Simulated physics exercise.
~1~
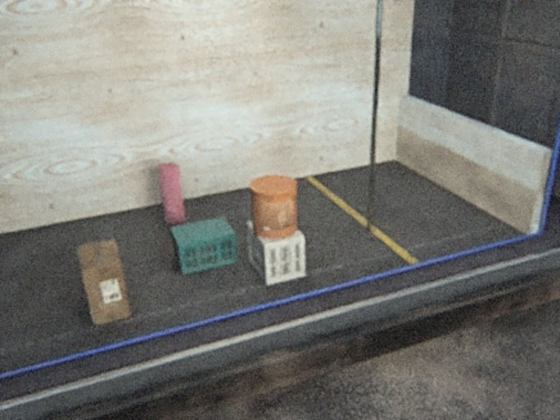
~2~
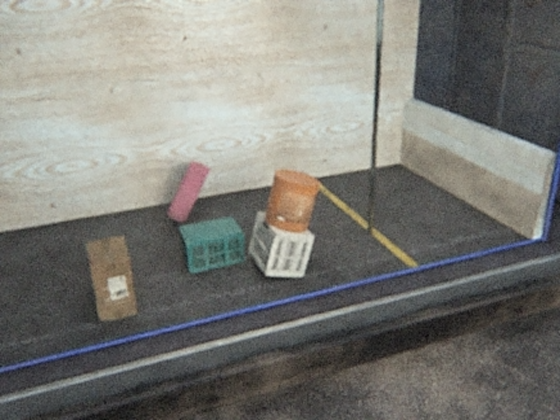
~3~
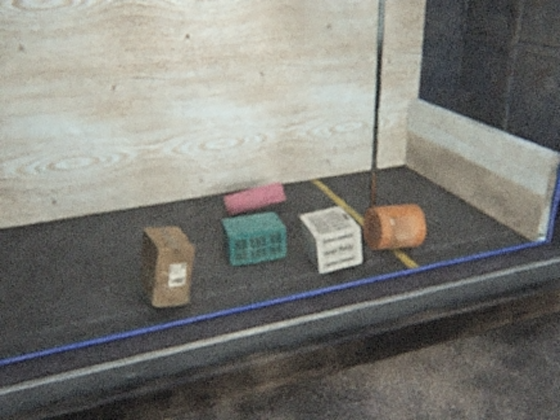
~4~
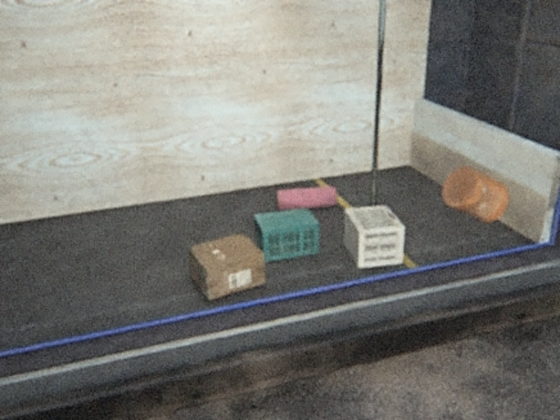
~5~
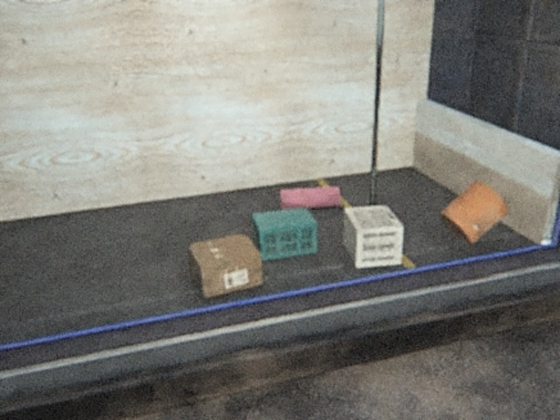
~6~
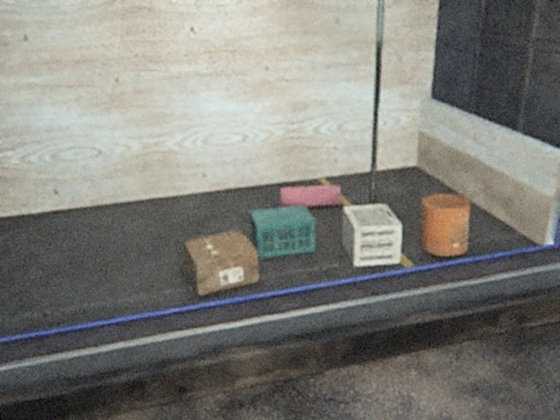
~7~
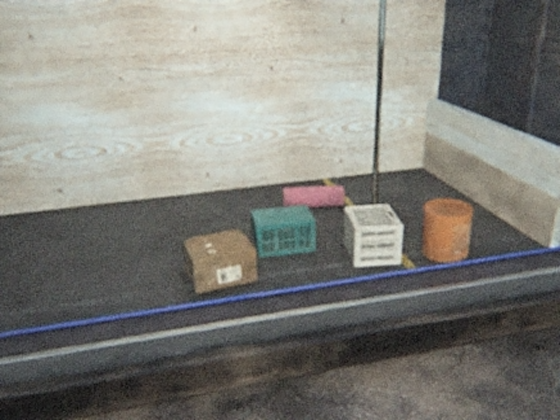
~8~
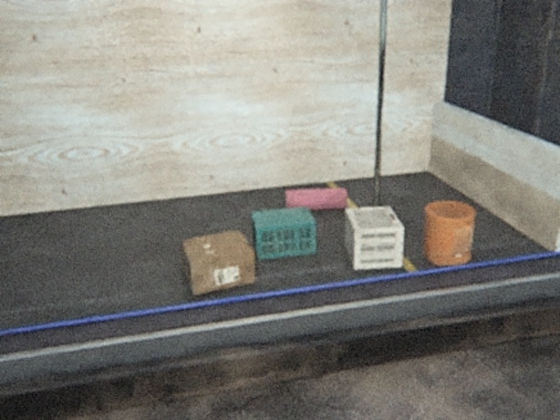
An orange bucket topples off a white crate and tumbles right across the yellow line, landing upright beyond it, while the crate tips over and slides right with a teal crate, a falling pink roll and a toppling brown pack, all three stopping short of the line like the white crate.
